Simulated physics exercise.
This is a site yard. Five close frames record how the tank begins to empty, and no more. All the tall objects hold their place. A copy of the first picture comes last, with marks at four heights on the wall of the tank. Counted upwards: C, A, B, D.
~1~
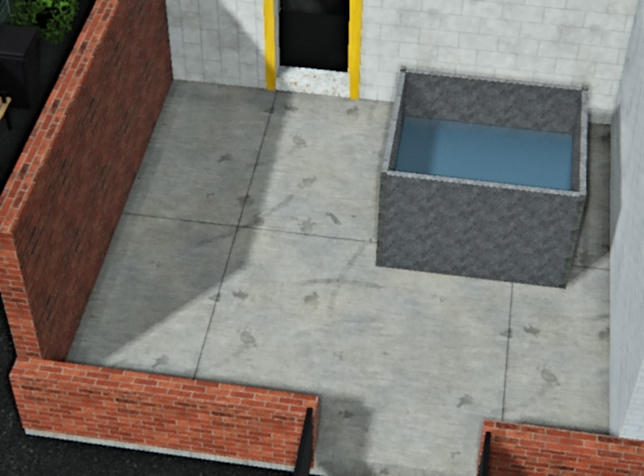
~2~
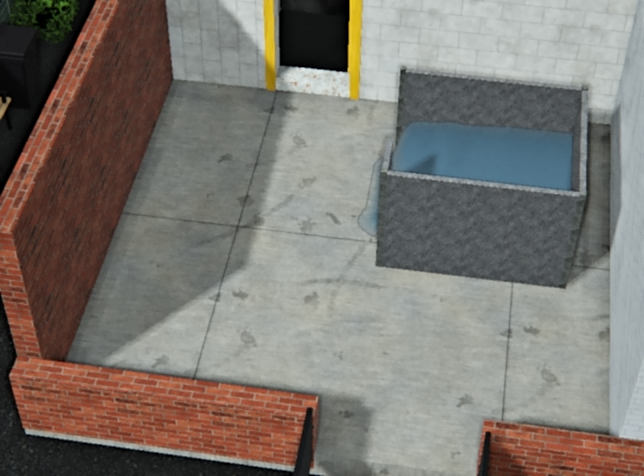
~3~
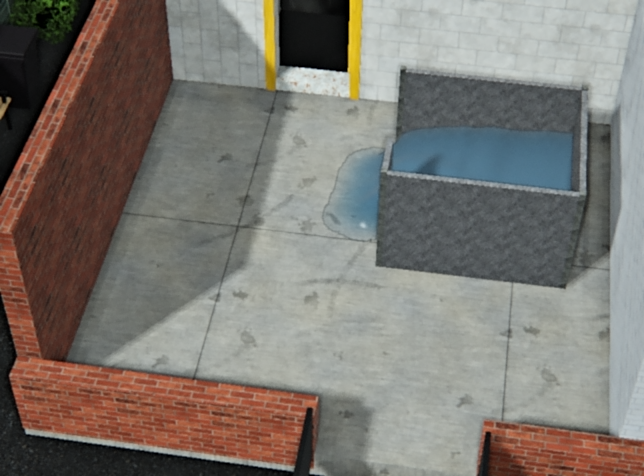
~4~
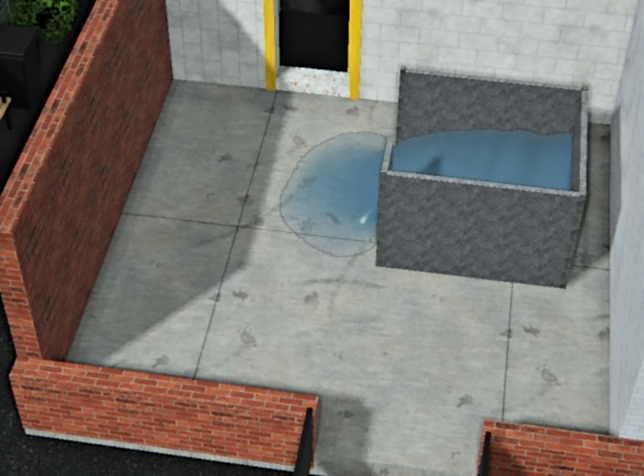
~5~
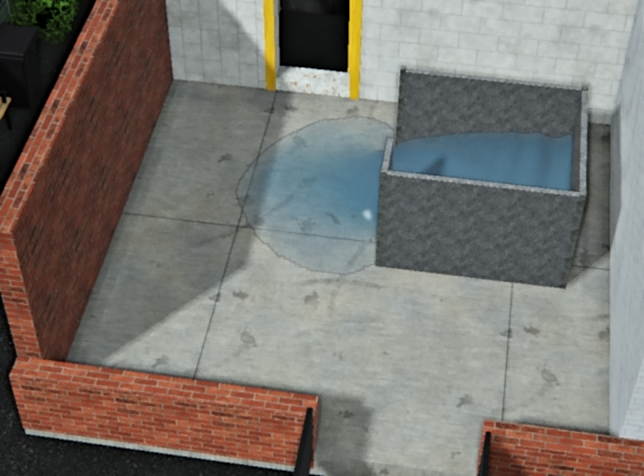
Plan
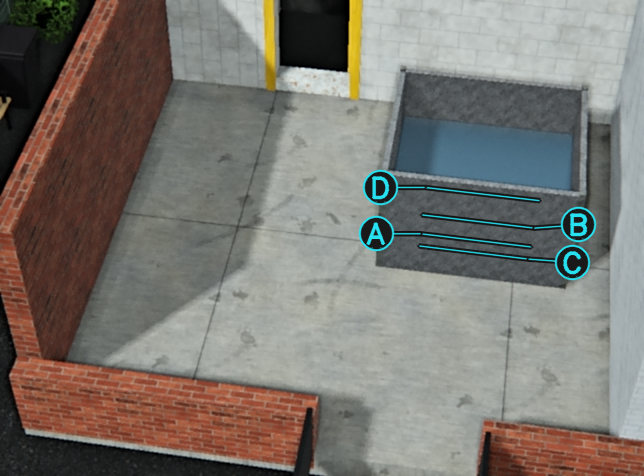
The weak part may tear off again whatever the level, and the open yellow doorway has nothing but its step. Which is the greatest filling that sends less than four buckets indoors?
That is line B.
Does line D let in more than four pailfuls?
Yes, it does.
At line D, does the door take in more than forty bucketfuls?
No, less.
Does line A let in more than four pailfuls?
No, that is safe.
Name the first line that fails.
That is line D.
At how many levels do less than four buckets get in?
Three of them.
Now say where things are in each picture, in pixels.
Water in the tank at rest, its middle at (483, 171); foot of the yellow doorway at (313, 93); open gate at (401, 404), in the first frame.
In the second frame, 1 % of the ground under water, visible out to (375, 229).
In the third frame, 4 % of the ground under water, visible out to (333, 217).
In the fourth frame, 8 % of the ground under water, visible out to (287, 200).
In the fifth frame, 14 % of the ground under water, visible out to (246, 191).
In cyan, A at (475, 240); B at (478, 221); C at (473, 252); D at (481, 194); from the bottom up C, A, B, D.
For line A, nothing gets over.
For line B, a bucket or two gets in.
For line C, nothing gets over.
For line D, about 14 bucketfuls get in.
